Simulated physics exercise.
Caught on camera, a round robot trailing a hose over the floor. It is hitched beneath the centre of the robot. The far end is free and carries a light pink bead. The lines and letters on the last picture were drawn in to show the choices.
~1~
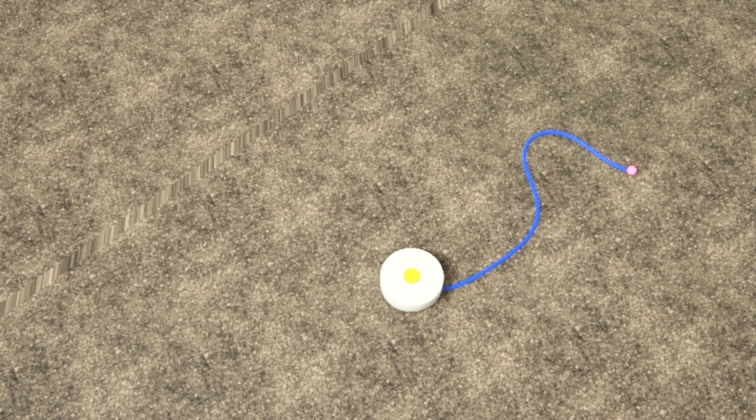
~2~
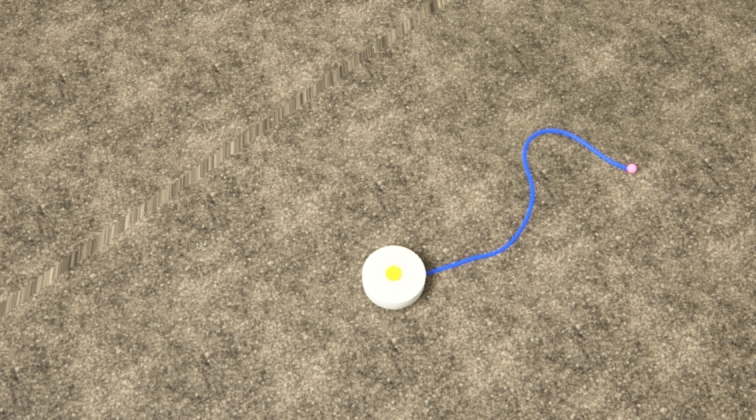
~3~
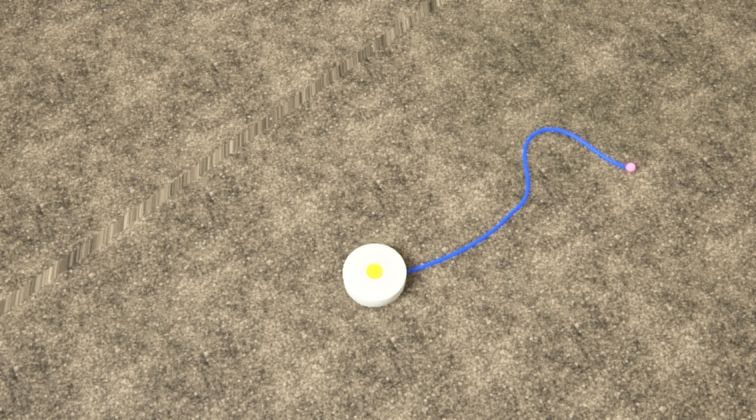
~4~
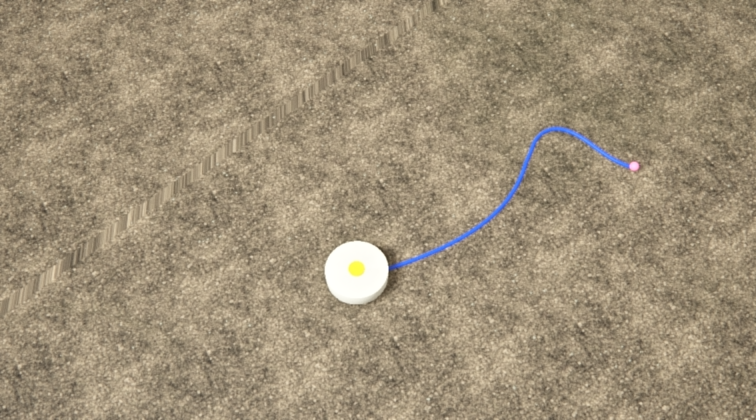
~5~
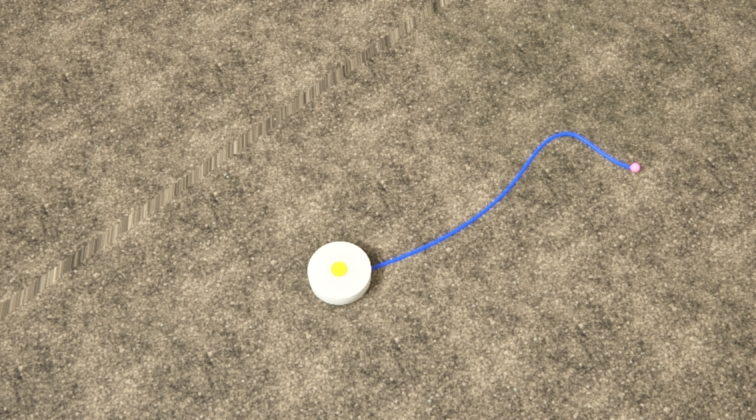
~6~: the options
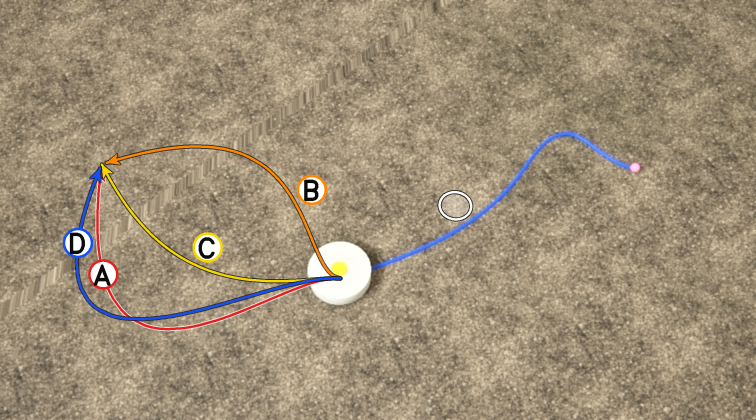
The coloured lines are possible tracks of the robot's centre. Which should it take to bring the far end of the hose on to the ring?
The end stops on the ring with C.
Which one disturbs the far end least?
That is B.
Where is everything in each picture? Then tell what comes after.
The first frame shows free end (632, 171); robot (412, 281).
The second frame shows robot (394, 278); free end (632, 169).
The third frame shows robot (375, 276); free end (631, 167).
The fourth frame shows robot (357, 273); free end (634, 166).
The fifth frame shows robot (340, 274); free end (635, 168).
On the marked copy, A from (340, 278) via (145, 326) to (101, 168); B from (340, 278) via (260, 163) to (106, 163); C from (340, 278) via (187, 261) to (102, 164); D from (340, 278) via (126, 319) to (100, 168); the ring at (455, 206).
Following C. Soon after the start, robot (220, 270), middle of the hose (412, 227), free end (578, 167).
Later, robot (133, 212), middle of the hose (324, 230), free end (503, 192).
In the end, robot (99, 159), middle of the hose (271, 213), free end (454, 204); the free end is on the ring.
As for the rest, A leaves the free end at (436, 223); B leaves the free end at (462, 165); D leaves the free end at (428, 222).
